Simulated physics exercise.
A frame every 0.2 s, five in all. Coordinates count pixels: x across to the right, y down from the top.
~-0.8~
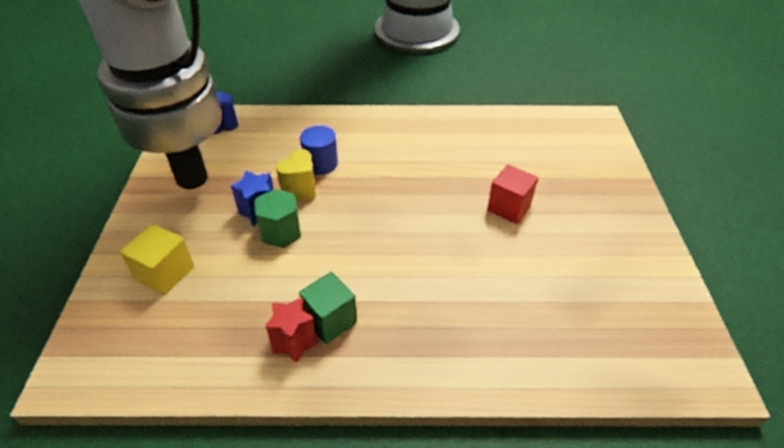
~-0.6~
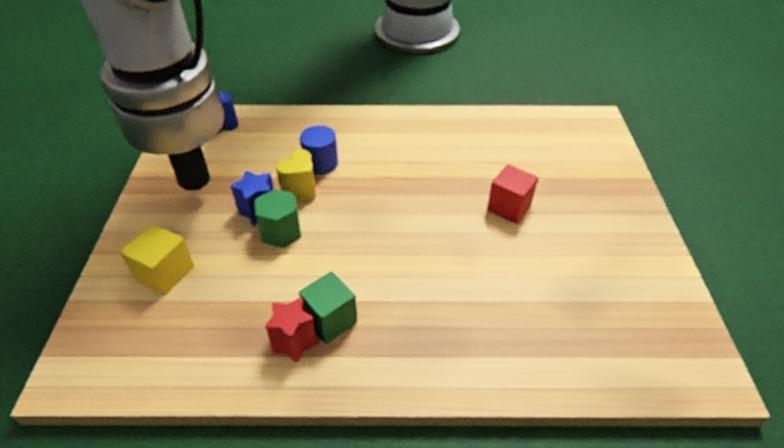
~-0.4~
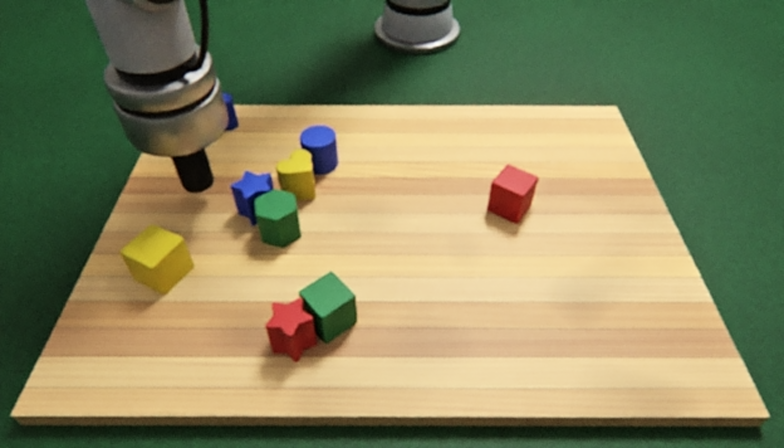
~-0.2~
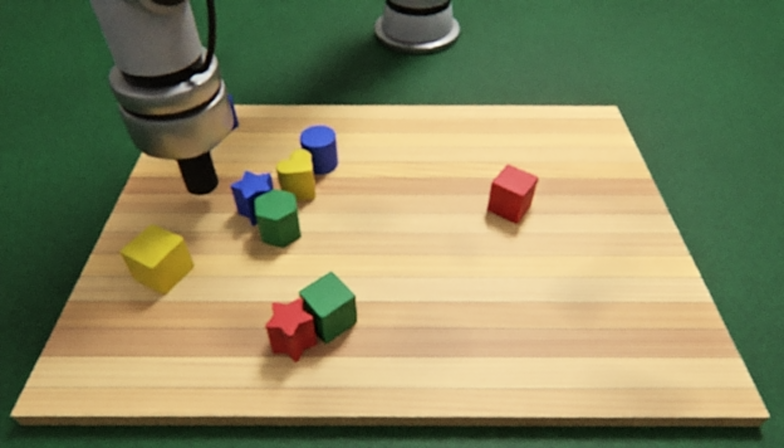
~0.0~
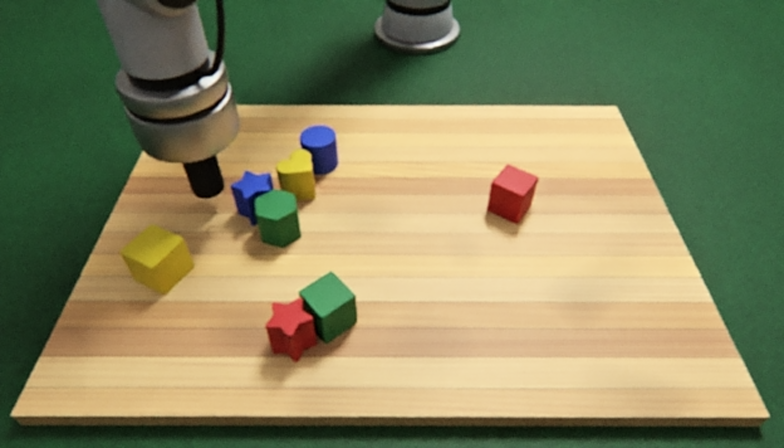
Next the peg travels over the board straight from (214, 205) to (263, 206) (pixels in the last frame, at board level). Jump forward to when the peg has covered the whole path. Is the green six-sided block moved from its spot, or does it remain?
It is carried off its spot.
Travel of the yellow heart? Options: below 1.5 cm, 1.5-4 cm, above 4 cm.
Shift: Under 1.5 cm.
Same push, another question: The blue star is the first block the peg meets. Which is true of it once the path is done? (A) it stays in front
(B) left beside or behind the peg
A: It stays in front.
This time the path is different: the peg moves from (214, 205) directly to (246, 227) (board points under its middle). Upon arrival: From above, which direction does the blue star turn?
From the top, the block rotates counterclockwise.
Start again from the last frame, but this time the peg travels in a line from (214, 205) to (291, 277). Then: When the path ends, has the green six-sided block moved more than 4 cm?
That would be a no.
What follows on the original path. Halfway along, peg at (234, 189); blue star at (258, 184).
At the end, peg at (259, 190); blue star at (282, 188); green six-sided block at (294, 212), turned 20° clockwise; yellow heart in place.
